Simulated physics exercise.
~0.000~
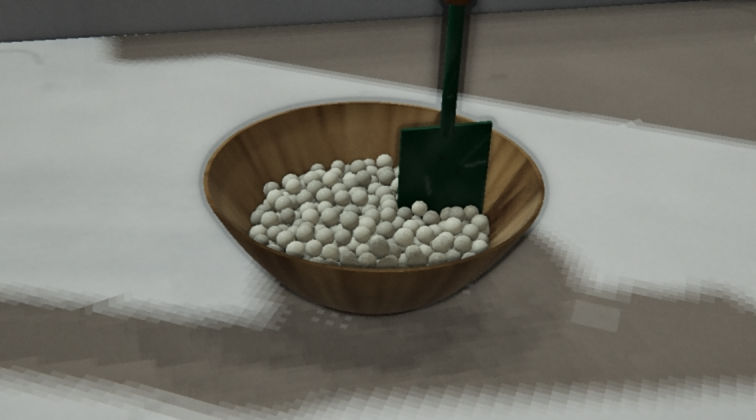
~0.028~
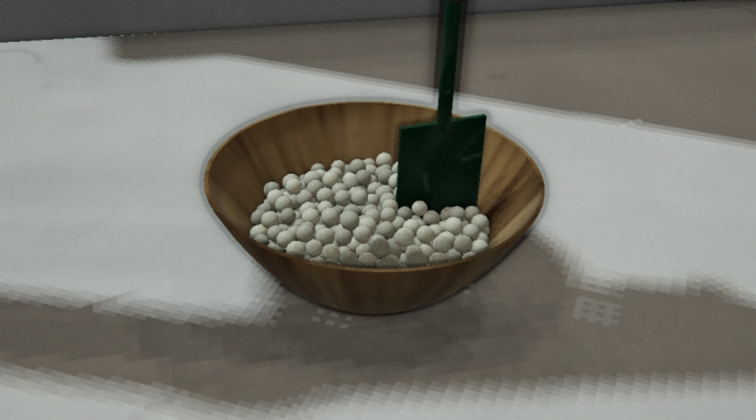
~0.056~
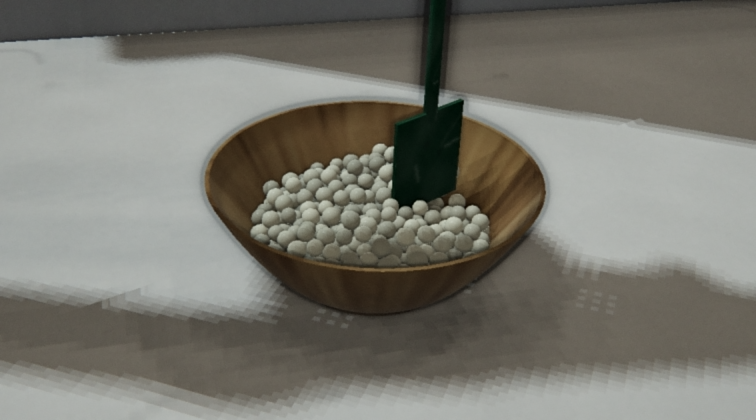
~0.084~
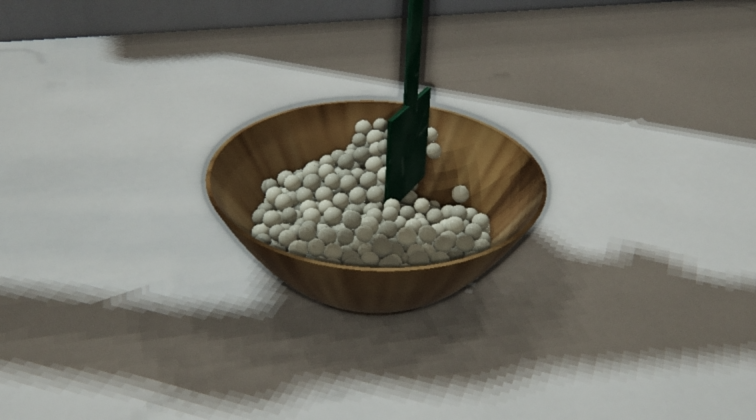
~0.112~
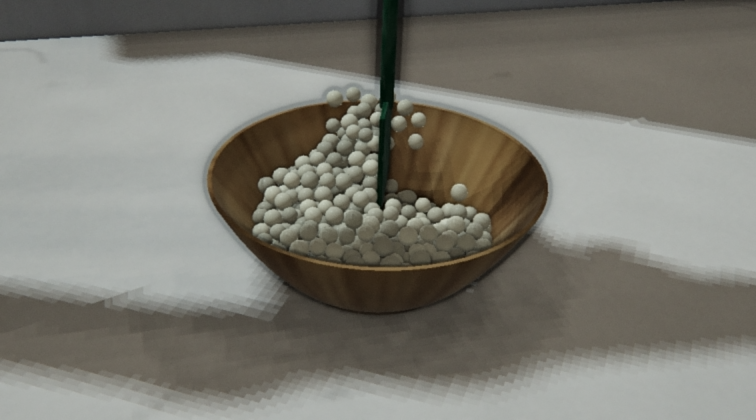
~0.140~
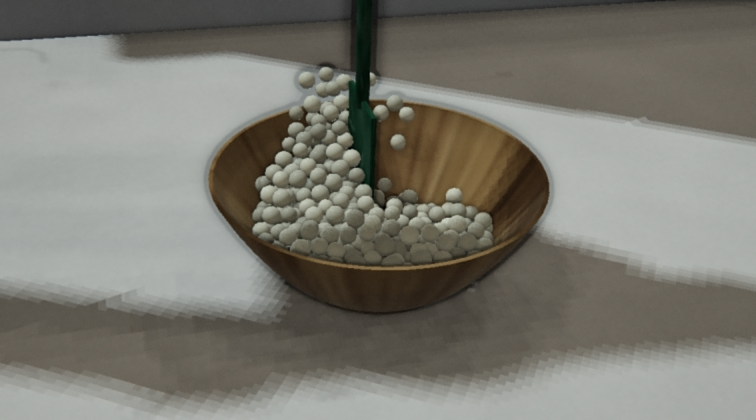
A wooden bowl of small off-white beads sits on a pale tabletop crossed by grey-brown patches, seen from a fixed view slightly above. A dark green, flat upright paddle on a thin handle stands in the beads at the bowl's right. It sweeps leftward along the far side, turning edge-on and beyond, pushing the beads into a tall heap at back left while several rise above the rim.
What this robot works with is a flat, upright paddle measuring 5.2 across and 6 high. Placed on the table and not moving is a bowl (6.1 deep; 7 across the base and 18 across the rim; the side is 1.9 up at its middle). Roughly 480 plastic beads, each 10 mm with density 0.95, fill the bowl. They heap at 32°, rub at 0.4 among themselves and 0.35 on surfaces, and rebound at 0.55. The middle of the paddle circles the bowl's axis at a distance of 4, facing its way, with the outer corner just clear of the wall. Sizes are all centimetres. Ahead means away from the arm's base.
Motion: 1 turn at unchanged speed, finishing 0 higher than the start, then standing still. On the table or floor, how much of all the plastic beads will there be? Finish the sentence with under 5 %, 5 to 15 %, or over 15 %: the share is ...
The share is over 15 %.
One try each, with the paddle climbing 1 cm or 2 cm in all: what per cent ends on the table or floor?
About 15 and 15 per cent.
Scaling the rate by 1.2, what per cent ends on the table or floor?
Close to 30 in a hundred.
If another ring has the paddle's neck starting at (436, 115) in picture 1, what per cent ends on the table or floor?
About 20 %.
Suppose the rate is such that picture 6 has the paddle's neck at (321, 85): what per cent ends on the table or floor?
Roughly 40 per cent.
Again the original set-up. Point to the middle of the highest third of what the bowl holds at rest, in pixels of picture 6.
Somewhere close to (411, 178).
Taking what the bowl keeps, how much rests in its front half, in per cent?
35 %.
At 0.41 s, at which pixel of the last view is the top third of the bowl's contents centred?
In the last picture it sits around (474, 219).
After 0.27 s, 192° round, highest piece 11 above the table; 453 in the bowl, 9 on the table or floor, 20 in flight or on the tool.
After 0.41 s, 294° round, highest piece 9 above the table; 402 in the bowl, 47 on the table or floor, 33 in flight or on the tool.
After 0.68 s, 0° round, highest piece 7 above the table; 360 in the bowl, 121 on the table or floor, 1 in flight or on the tool.
After 1.38 s, 0° round, highest piece 6 above the table; 360 in the bowl, 122 on the table or floor.
In the end, 360 in the bowl, 122 on the table or floor. That is 25 % on the table or floor.
